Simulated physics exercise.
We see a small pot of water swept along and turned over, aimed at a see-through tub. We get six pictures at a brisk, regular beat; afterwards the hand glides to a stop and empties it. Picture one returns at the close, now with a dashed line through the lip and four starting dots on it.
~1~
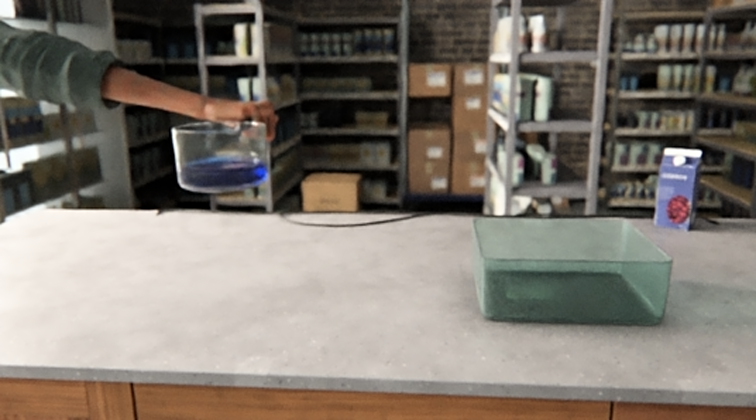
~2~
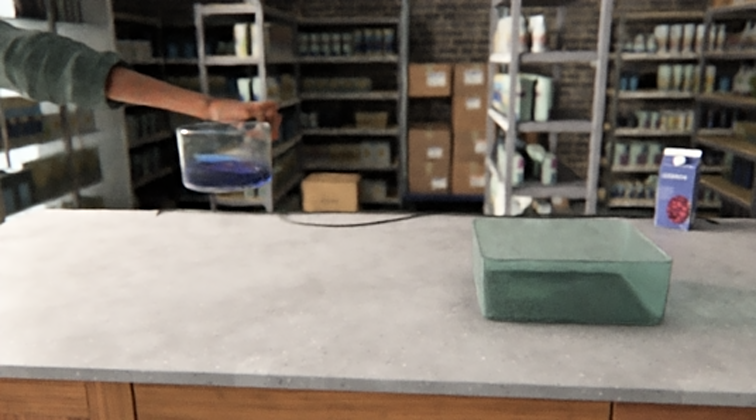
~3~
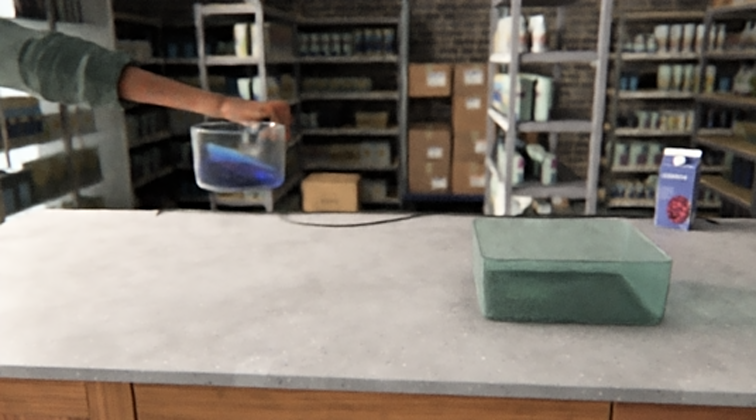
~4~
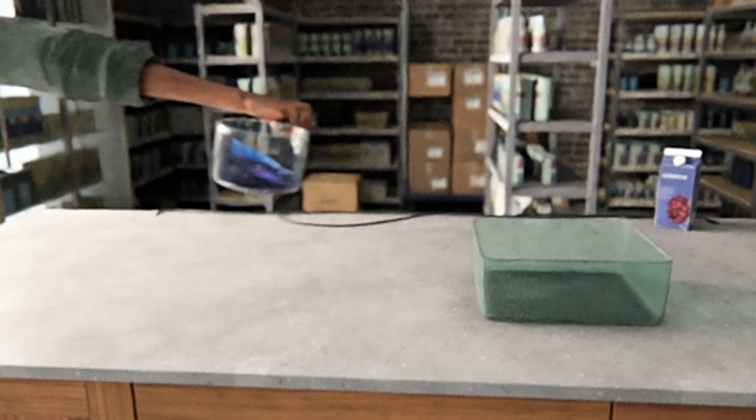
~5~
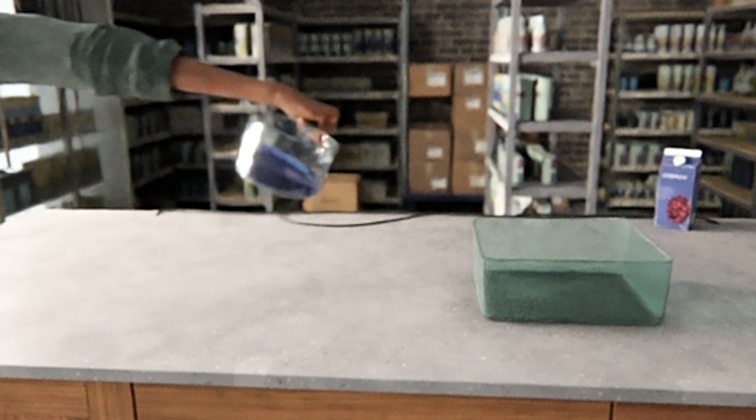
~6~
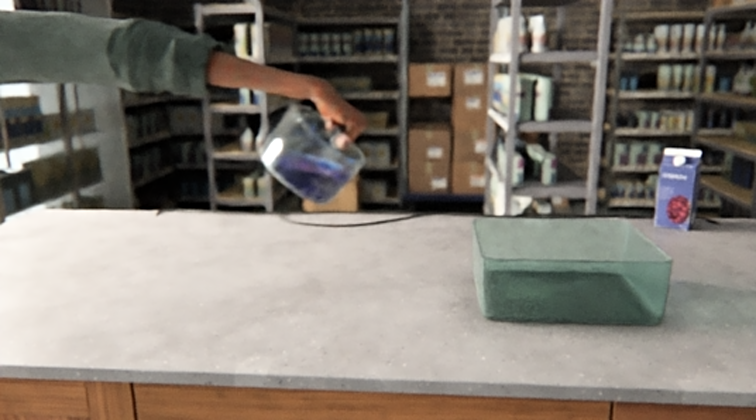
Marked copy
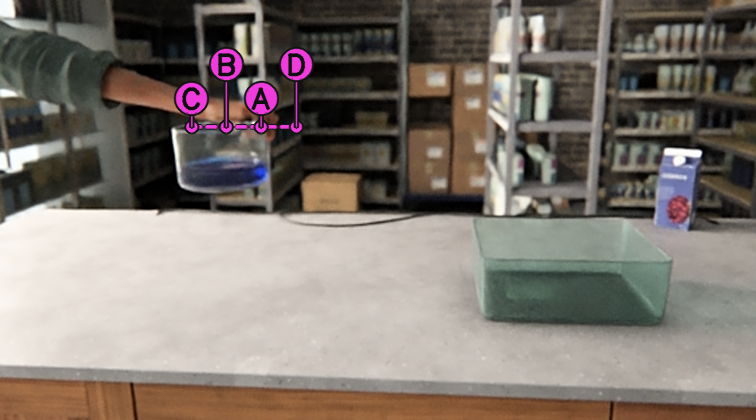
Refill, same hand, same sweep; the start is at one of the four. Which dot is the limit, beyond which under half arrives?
Spot D just does it.
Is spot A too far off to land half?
Yes, it does.
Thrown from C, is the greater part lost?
Yes.
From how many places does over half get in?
One.
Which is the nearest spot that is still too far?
It is A.
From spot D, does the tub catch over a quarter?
Yes, clearly.
On the marked copy, A at (261, 126); B at (226, 126); C at (191, 126); D at (296, 126).
If A is chosen, about 32 % lands in the tub, 62 % falls short and 6 % goes beside or beyond.
If B is chosen, about 3 % lands in the tub, 95 % falls short.
If C is chosen, about 0 % lands in the tub, 98 % falls short.
If D is chosen, about 64 % lands in the tub, 24 % falls short and 12 % goes beside or beyond.
